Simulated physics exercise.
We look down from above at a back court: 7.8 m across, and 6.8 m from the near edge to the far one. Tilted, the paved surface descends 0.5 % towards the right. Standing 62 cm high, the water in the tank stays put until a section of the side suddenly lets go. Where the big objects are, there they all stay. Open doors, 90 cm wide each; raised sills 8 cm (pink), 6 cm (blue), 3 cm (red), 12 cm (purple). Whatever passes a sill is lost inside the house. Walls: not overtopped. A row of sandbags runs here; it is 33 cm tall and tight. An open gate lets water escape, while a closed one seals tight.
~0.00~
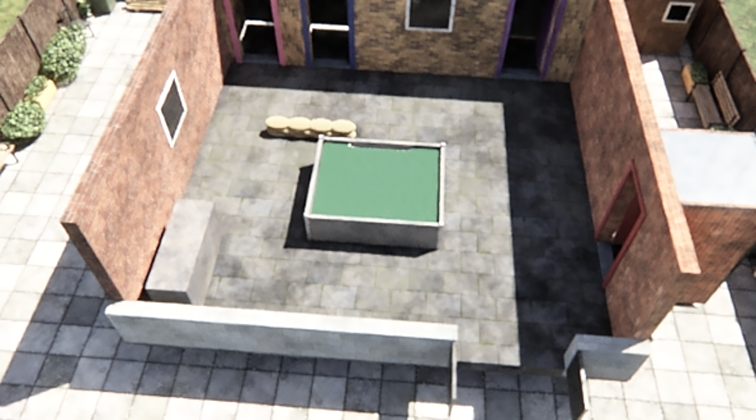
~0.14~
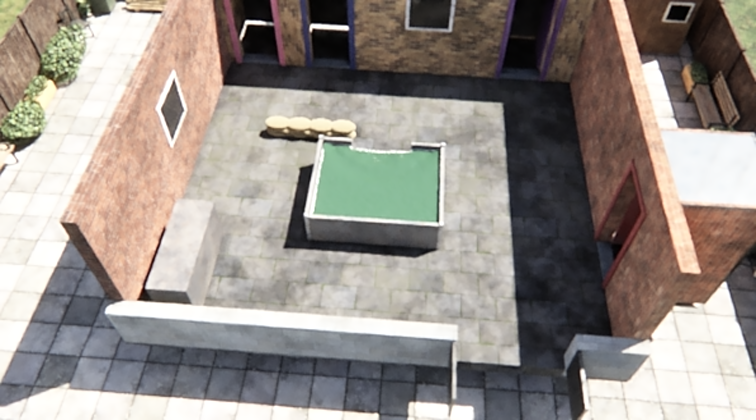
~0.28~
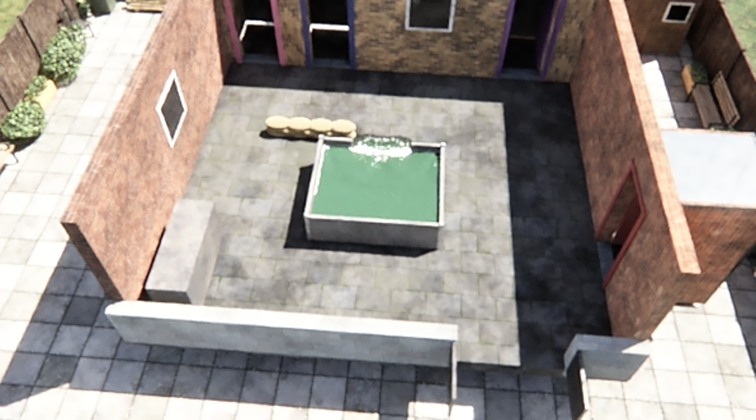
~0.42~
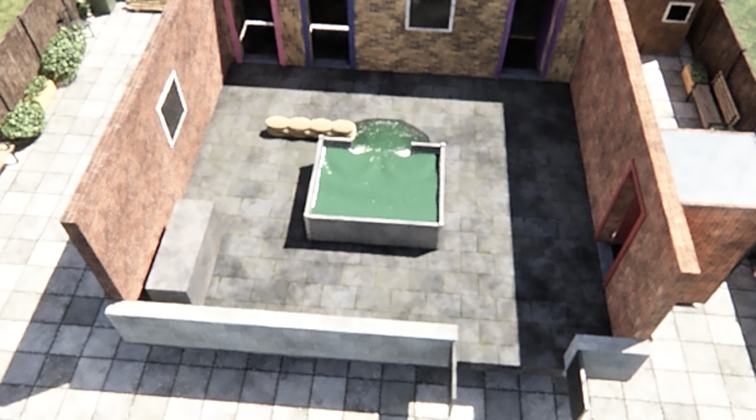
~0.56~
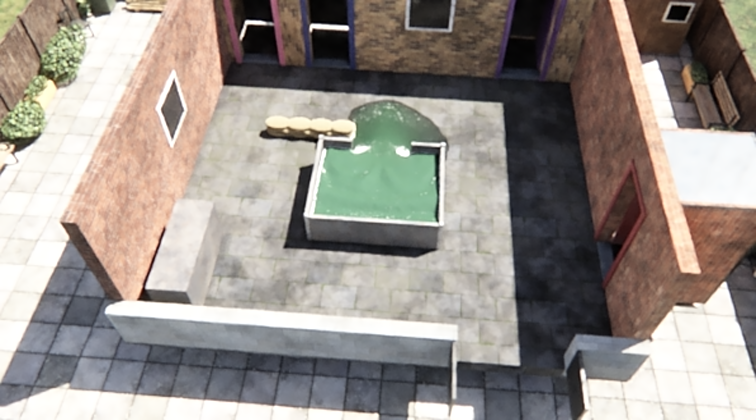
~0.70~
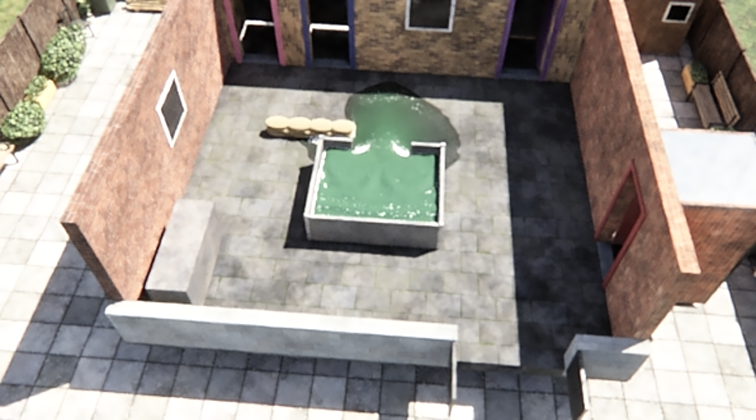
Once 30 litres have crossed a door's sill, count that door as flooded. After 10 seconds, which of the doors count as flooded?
Pink door: Not flooded; blue door: Flooded; red door: Not flooded; purple door: Not flooded.
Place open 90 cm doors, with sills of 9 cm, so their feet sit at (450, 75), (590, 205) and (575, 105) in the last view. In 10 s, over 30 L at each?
Check each in turn: The first succeeds, the second fails, the third succeeds.
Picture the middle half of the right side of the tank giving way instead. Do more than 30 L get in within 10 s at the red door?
Then red exceeds it.
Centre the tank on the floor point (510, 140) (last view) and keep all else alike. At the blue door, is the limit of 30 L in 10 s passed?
So the blue door keeps within it.
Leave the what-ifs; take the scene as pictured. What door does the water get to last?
I'd say the red one.
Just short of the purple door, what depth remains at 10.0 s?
The depth comes to around 8.5 centimetres.
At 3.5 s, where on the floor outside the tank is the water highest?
Location: Approx. (566, 86).
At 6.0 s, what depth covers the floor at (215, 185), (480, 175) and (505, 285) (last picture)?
Taking the spots in order: 4 cm, 1 cm, 1 cm.
After 1.4 s water covers 20 % of the floor and is deepest (35 cm) near (384, 162); pink door not reached, blue door 8 cm at the sill, 0 L in, red door not reached, purple door not reached.
After 2.2 s water covers 25 % of the floor and is deepest (32 cm) near (393, 75); pink door 3 cm at the sill, 0 L in, blue door 15 cm at the sill, 30 L in, red door not reached, purple door 11 cm at the sill, 0 L in.
After 3.5 s water covers 35 % of the floor and is deepest (27 cm) near (566, 86); pink door 6 cm at the sill, 0 L in, blue door 11 cm at the sill, 71 L in, red door not reached, purple door 9 cm at the sill, 0 L in.
After 6.0 s water covers 65 % of the floor and is deepest (18 cm) near (567, 91); pink door 7 cm at the sill, 7 L in, blue door 8 cm at the sill, 100 L in, red door 3 cm at the sill, 0 L in, purple door 10 cm at the sill, 2 L in.
After 10.0 s water covers 90 % of the floor and is deepest (10 cm) near (561, 101); pink door 7 cm at the sill, 13 L in, blue door 5 cm at the sill, 105 L in, red door 3 cm at the sill, 1 L in, purple door 8 cm at the sill, 4 L in.
